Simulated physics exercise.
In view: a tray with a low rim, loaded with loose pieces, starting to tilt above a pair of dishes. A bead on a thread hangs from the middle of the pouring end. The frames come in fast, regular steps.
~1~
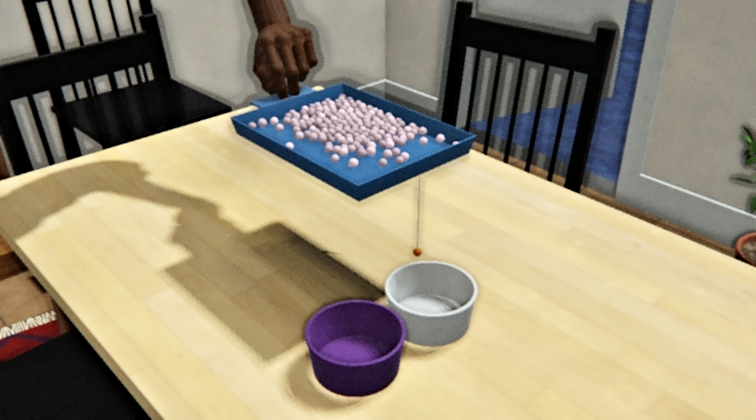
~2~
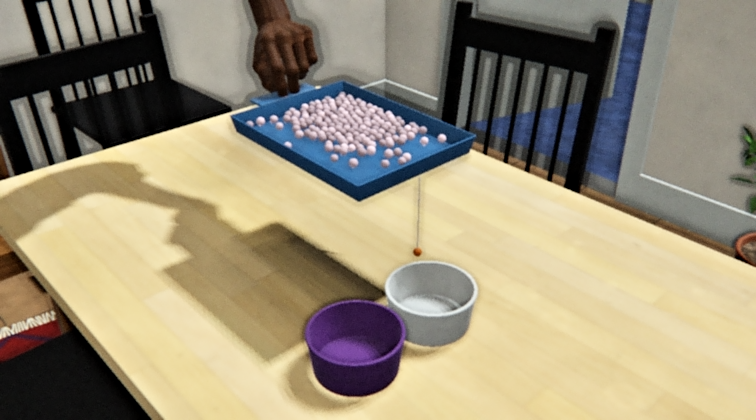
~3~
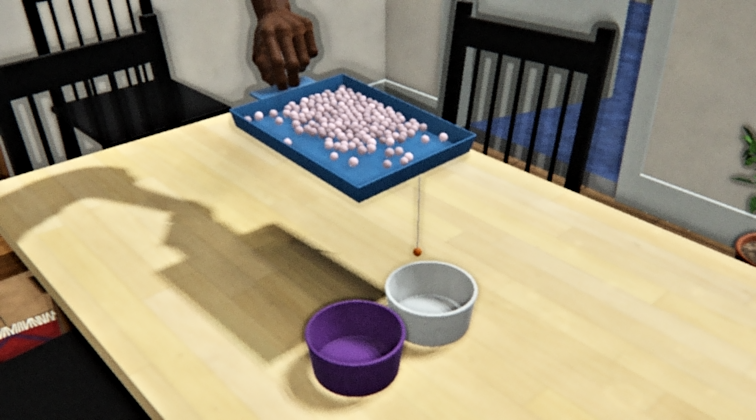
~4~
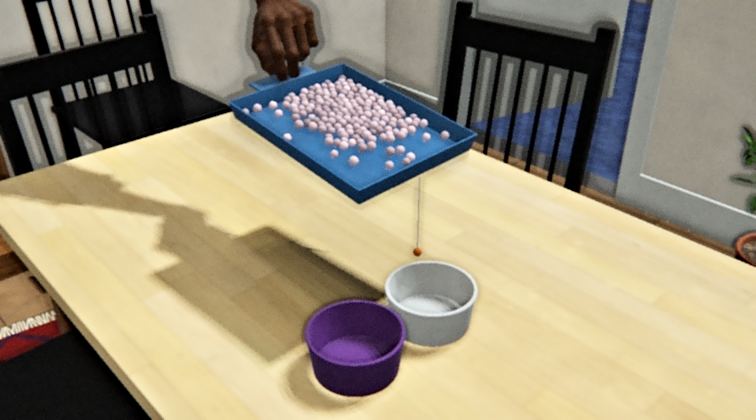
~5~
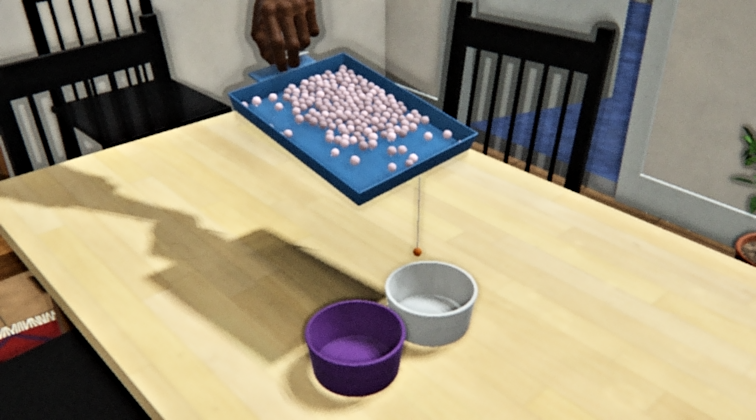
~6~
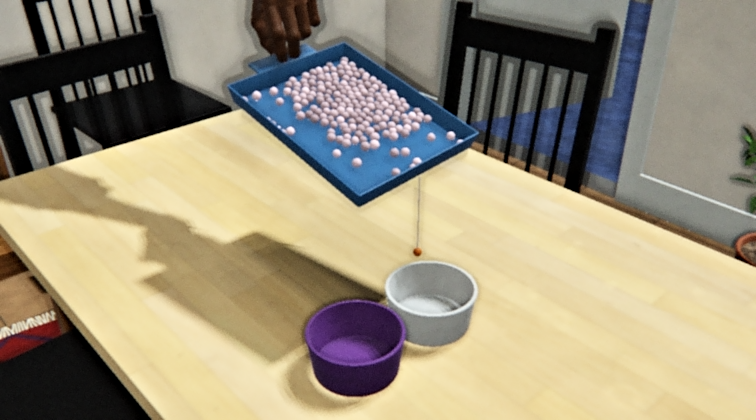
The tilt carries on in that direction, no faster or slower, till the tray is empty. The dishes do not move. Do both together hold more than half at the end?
Together they catch the larger part.
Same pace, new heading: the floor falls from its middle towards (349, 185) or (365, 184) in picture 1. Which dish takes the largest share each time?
In turn: The left dish; the left-hand dish.
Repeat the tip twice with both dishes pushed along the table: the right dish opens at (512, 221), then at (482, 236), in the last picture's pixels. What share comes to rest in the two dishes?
About 0 and 10 per cent.
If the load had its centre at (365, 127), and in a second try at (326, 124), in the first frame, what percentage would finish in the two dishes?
Roughly 70 per cent, and 80 per cent.
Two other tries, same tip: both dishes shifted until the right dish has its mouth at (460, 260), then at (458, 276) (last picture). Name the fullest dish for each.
One: The left one. Two: The left-hand dish.
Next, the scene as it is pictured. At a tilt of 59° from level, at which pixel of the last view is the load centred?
Close to (383, 171).
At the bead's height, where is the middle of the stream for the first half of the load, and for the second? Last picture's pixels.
Around (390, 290) and then (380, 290).
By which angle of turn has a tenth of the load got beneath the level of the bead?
Near 75 degrees.
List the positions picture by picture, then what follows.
In the first frame, corners of the pouring end at (359, 182) and (470, 136), level; middle of the load at (352, 125), sugar pearls; left dish at (388, 370); right dish at (463, 321); bead on its thread at (417, 252).
In the second frame, corners of the pouring end at (359, 183) and (470, 135), level; middle of the load at (351, 124).
In the third frame, corners of the pouring end at (359, 184) and (471, 135), tipped barely, lowest at the left corner; middle of the load at (352, 119).
In the fourth frame, corners of the pouring end at (359, 187) and (471, 134), tipped a little, lowest at the left corner; middle of the load at (352, 113), a small part on the move.
In the fifth frame, corners of the pouring end at (360, 189) and (472, 133), tipped a little, lowest at the left corner; middle of the load at (353, 107), a small part on the move.
In the sixth frame, corners of the pouring end at (360, 191) and (473, 132), tipped a little, lowest at the left corner; middle of the load at (355, 103), nearly all on the move; left dish at (388, 370); right dish at (463, 321).
Soon after the last picture, tray tipped steeply; nearly all on the tray; a small part in the left dish; a stray few in the right dish; a stray few outside both; a stray few in the air.
A little later, tray tipped right over; a small part on the tray; about a third in the left dish; about a quarter in the right dish; a small part outside both; a small part in the air.
Later still, tray tipped past a quarter turn; about half in the left dish; about a quarter in the right dish; about a quarter outside both.
By the end, tray tipped past a quarter turn; about half in the left dish; about a quarter in the right dish; about a quarter outside both.
